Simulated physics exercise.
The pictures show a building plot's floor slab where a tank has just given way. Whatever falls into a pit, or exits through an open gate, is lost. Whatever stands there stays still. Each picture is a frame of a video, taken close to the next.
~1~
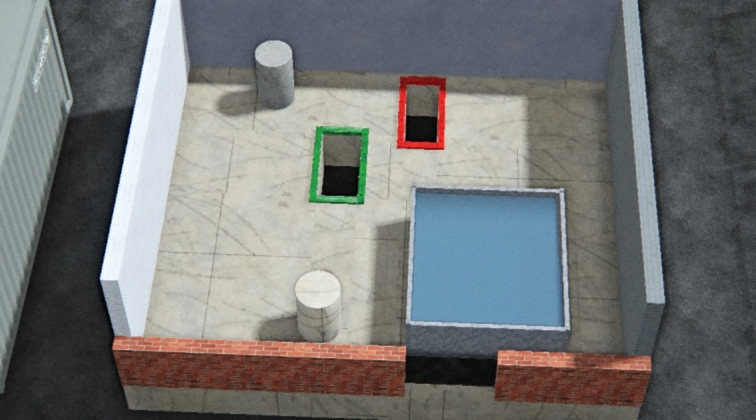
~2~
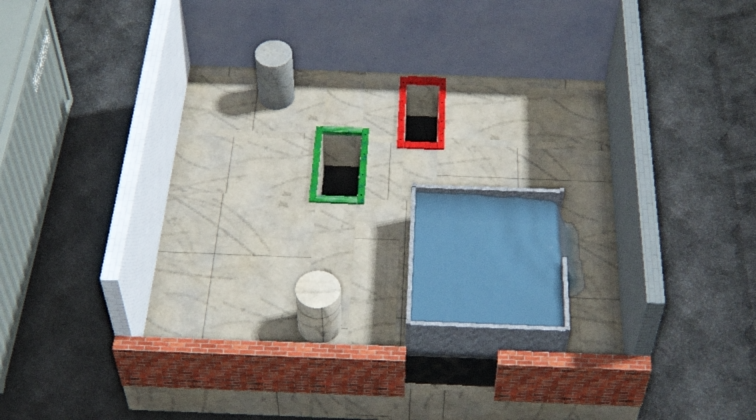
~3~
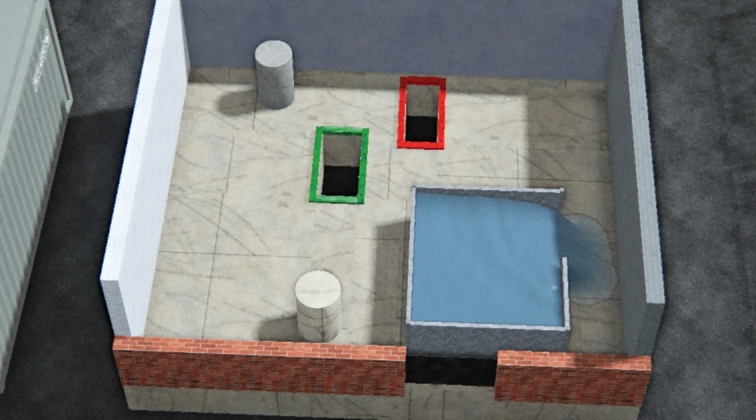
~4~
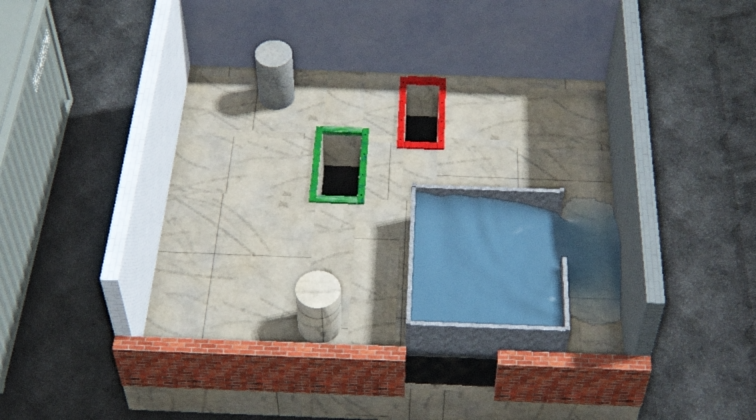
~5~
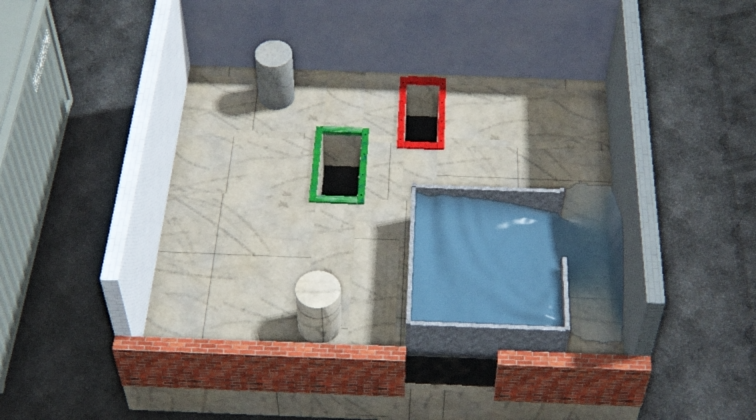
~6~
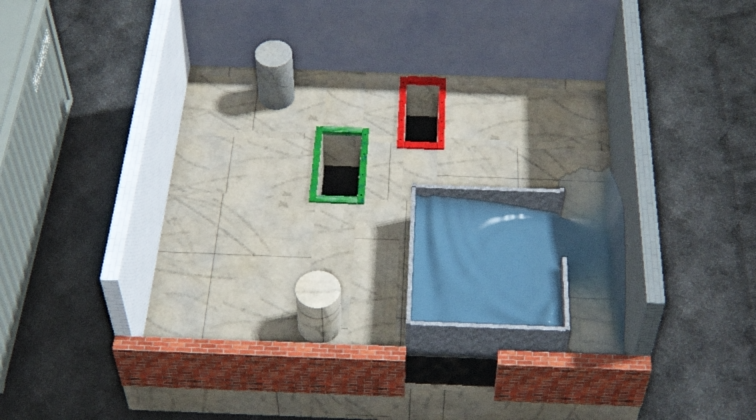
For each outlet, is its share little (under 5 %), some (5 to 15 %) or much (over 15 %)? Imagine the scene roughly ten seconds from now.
Shares: The gate gets little; the red pit gets much; the green pit gets little.
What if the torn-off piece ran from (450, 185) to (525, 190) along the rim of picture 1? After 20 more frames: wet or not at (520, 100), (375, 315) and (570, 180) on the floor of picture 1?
In turn: Covered, not flooded, flooded.
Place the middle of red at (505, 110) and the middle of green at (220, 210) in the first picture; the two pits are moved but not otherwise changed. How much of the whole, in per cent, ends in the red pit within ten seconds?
Out of every hundred parts, the red pit gets 35.
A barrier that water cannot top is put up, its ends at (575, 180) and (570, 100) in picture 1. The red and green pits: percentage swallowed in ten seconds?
I'd give red roughly 20 % and green roughly 4 %.
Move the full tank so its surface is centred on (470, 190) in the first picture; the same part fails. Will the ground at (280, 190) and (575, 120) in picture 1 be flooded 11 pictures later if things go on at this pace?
Spared, submerged.
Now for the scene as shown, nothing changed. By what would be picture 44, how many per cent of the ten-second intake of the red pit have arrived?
Roughly 60 per cent.
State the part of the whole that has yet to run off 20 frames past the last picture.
My reading is around 96 percent.
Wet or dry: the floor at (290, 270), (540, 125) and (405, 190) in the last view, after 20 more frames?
Taking them in the order given: Spared, then swamped, then spared.
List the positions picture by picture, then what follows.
The first frame shows the open tank at (487, 258) is whole and still.
In the second frame, the front is at (572, 293), out from the gap at (558, 246).
In the third frame, water pours out at (557, 248) and has run to (604, 294).
In the fourth frame, water pours out at (557, 249) and has run to (621, 314).
In the fifth frame, water pours out at (557, 250) and has run to (623, 338).
In the sixth frame, water pours out at (557, 249) and has run to (611, 170).
A moment on, water covers 20 % of the floor; the gate 0 %, the red pit 0 %, the green pit 0 %.
Next, water covers 30 % of the floor; the gate 0 %, the red pit 0 %, the green pit 0 %.
Then, water covers 45 % of the floor; the gate 0 %, the red pit 4 %, the green pit 0 %.
Later, water covers 75 % of the floor; the gate 0 %, the red pit 14 %, the green pit 0 %.
In the end, water covers 95 % of the floor; the gate 0 %, the red pit 23 %, the green pit 0 %.
